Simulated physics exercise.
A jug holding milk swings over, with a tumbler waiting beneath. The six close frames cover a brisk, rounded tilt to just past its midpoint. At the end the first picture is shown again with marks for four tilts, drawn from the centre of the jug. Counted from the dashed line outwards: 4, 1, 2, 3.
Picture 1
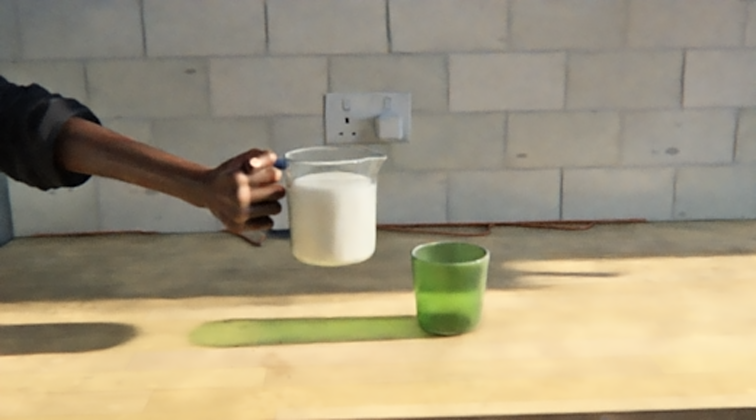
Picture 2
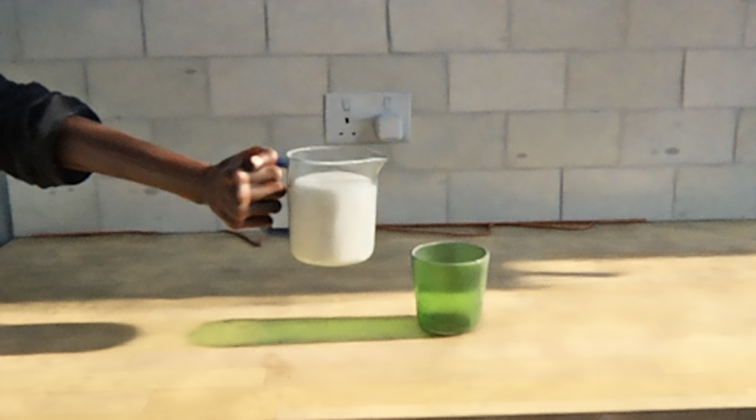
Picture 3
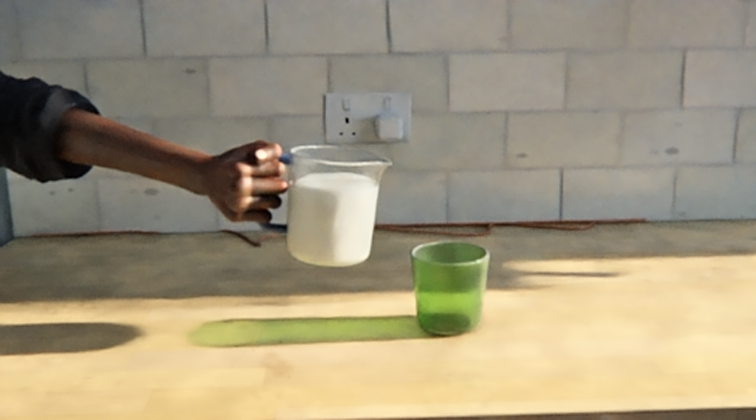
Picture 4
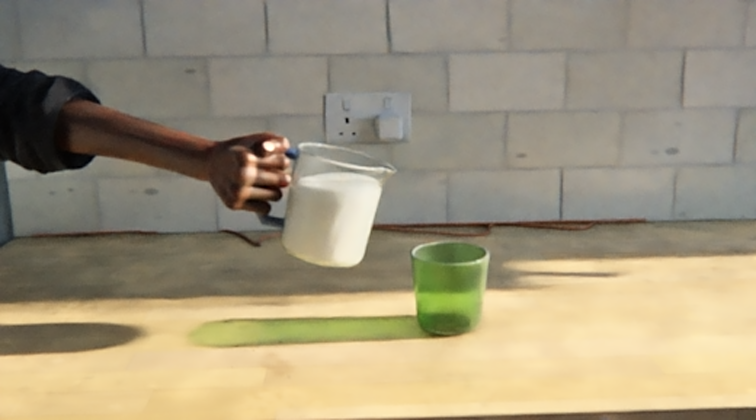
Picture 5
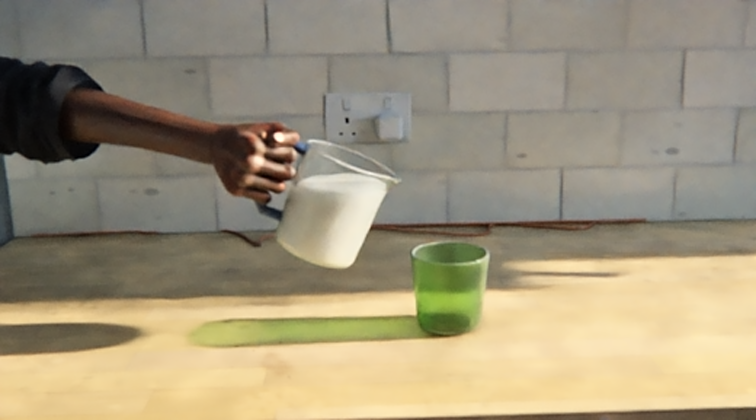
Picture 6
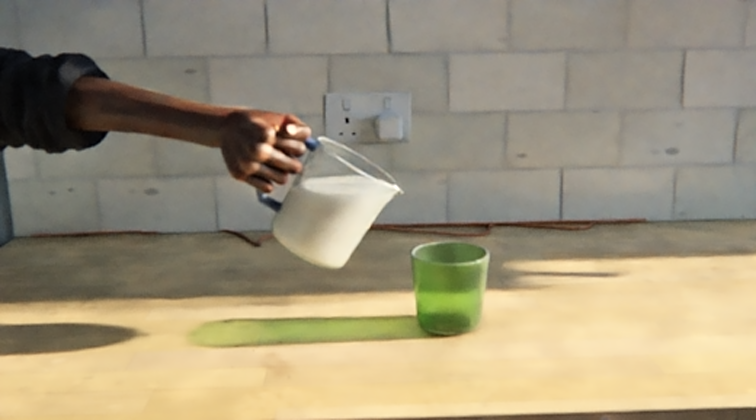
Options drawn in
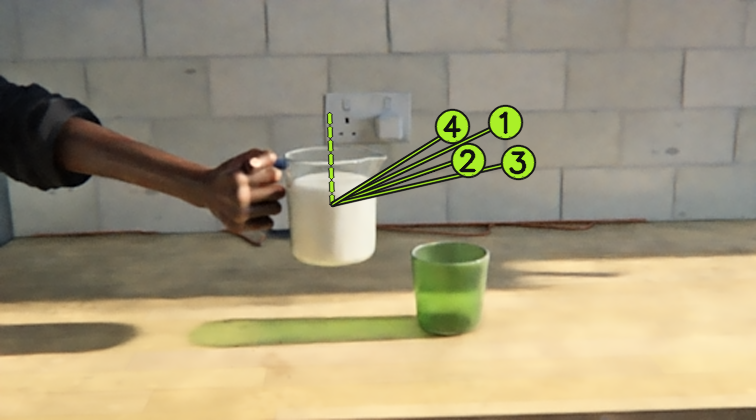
A hand reaching in from the left holds a clear glass jug of milk above a sunlit pale wooden worktop, seen from the front against a whitish block wall with a socket. A green tumbler stands below and to the right of the jug, casting a long green-tinted shadow leftward. The hand steadily tilts the jug rightward from upright, its milk still inside, while the view stays still.
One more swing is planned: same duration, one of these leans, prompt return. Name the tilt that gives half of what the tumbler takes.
The best tilt is 4.
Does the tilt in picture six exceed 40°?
No, it does not.
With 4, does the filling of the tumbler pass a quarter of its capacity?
Yes, clearly.
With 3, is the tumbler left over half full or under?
Over half.
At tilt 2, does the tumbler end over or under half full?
Over half.
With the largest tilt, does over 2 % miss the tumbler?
Yes, it does.
On the marked copy, 1 at (490, 129); 2 at (451, 163); 3 at (501, 165); 4 at (439, 137).
With 1, the tumbler ends with about 70 % of what it can hold.
With 2, the tumbler ends with about 86 % of what it can hold.
With 3, the tumbler ends with about 83 % of what it can hold; 15 % of the milk is spilt.
With 4, the tumbler ends with about 51 % of what it can hold.
